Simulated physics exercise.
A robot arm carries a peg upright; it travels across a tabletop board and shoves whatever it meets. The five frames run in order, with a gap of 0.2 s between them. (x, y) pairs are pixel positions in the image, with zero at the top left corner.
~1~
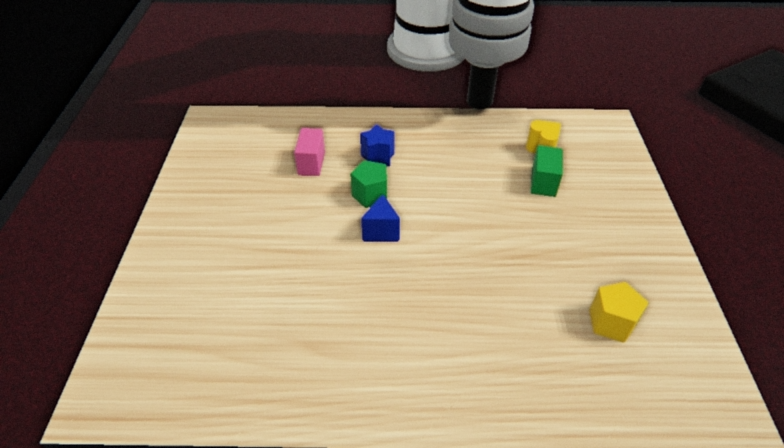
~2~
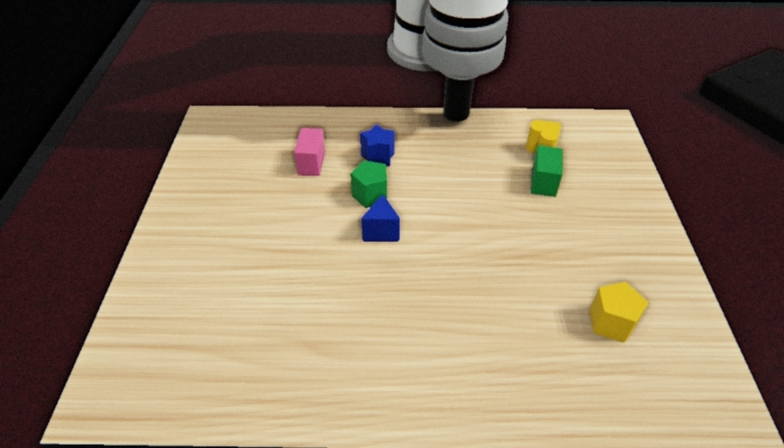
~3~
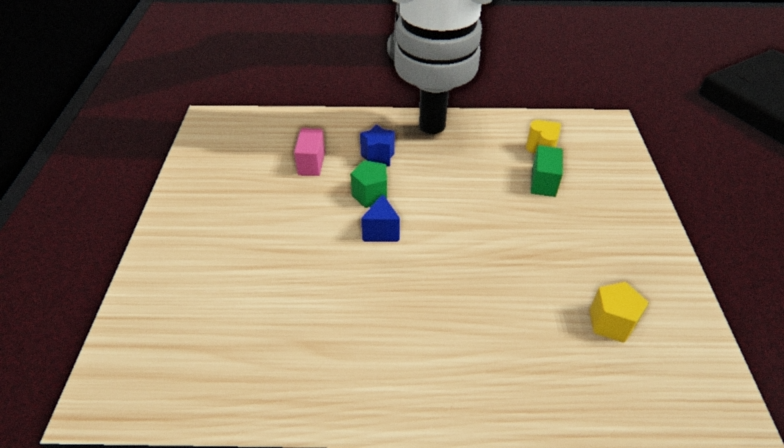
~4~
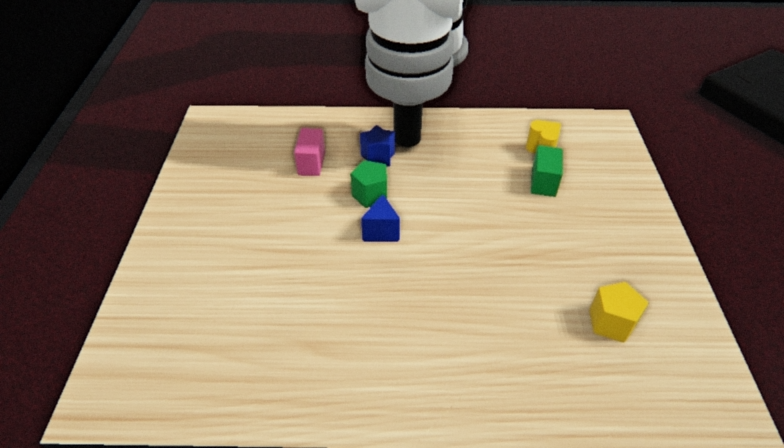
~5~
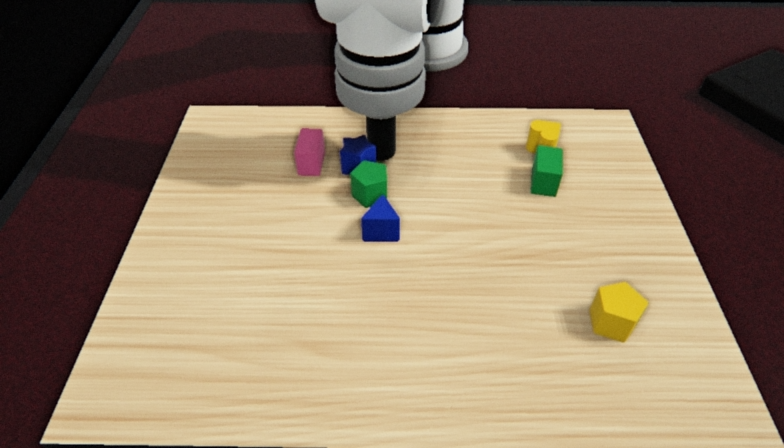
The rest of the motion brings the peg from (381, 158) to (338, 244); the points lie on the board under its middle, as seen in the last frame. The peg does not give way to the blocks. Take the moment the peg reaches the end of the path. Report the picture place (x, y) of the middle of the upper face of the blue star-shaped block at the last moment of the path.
It is at (338, 155).
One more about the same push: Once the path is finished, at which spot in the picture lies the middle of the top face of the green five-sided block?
Most likely (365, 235).
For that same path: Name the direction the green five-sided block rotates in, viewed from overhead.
Answer: Anticlockwise.
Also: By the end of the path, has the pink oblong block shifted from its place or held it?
The push misses it.
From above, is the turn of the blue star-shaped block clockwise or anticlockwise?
It twists clockwise.
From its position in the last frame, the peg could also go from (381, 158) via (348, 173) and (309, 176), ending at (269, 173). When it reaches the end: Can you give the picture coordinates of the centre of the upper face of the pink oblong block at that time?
My estimate: (289, 134).
What follows on the original path. One third of the way, peg at (366, 178); blue star-shaped block at (339, 154), turned 50° clockwise; green five-sided block at (369, 183), turned 20° anticlockwise.
Two thirds of the way, peg at (352, 206); blue star-shaped block at (338, 155), turned 55° clockwise; green five-sided block at (364, 212), turned 50° anticlockwise; blue three-sided block at (391, 221).
At the end, peg at (338, 237); pink oblong block not moved; blue star-shaped block at (338, 155), turned 55° clockwise; green five-sided block at (365, 235), turned 75° anticlockwise; blue three-sided block at (396, 224), turned 35° anticlockwise.
